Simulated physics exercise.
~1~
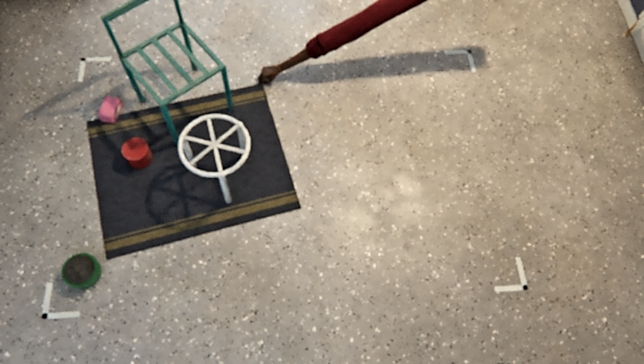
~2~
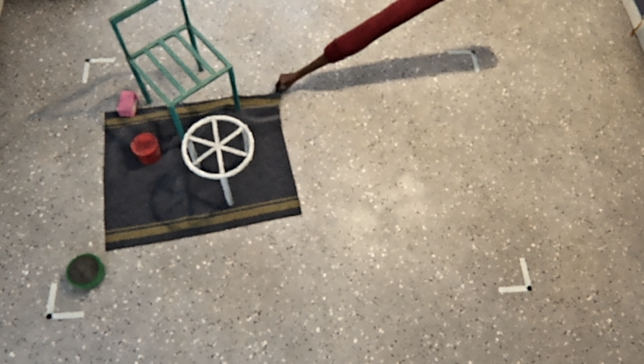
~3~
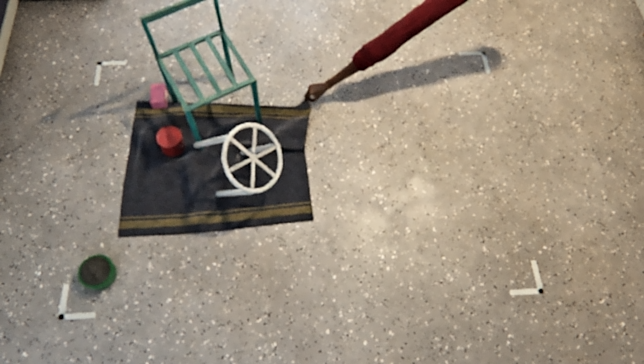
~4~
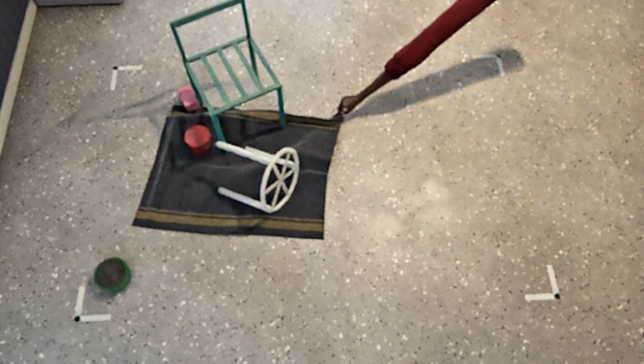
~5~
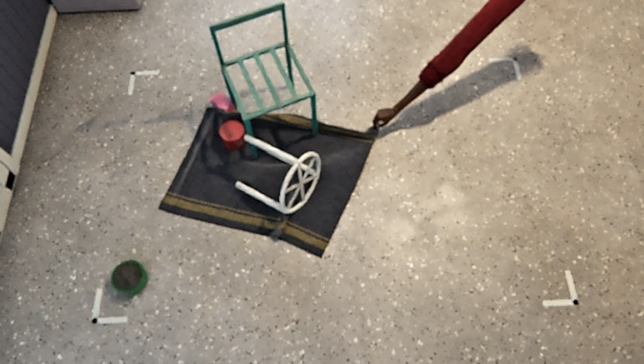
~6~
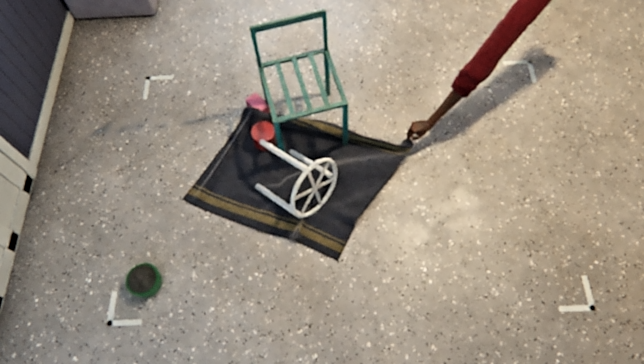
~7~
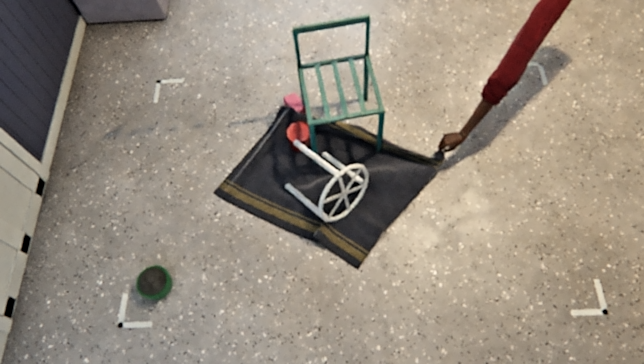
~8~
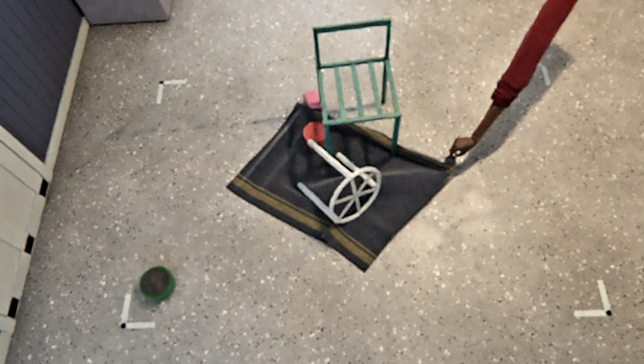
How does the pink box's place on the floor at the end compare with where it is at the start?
At the start the pink box is close to the upper left floor mark. By the end it has been carried well to the right of that mark, still beside the teal chair.
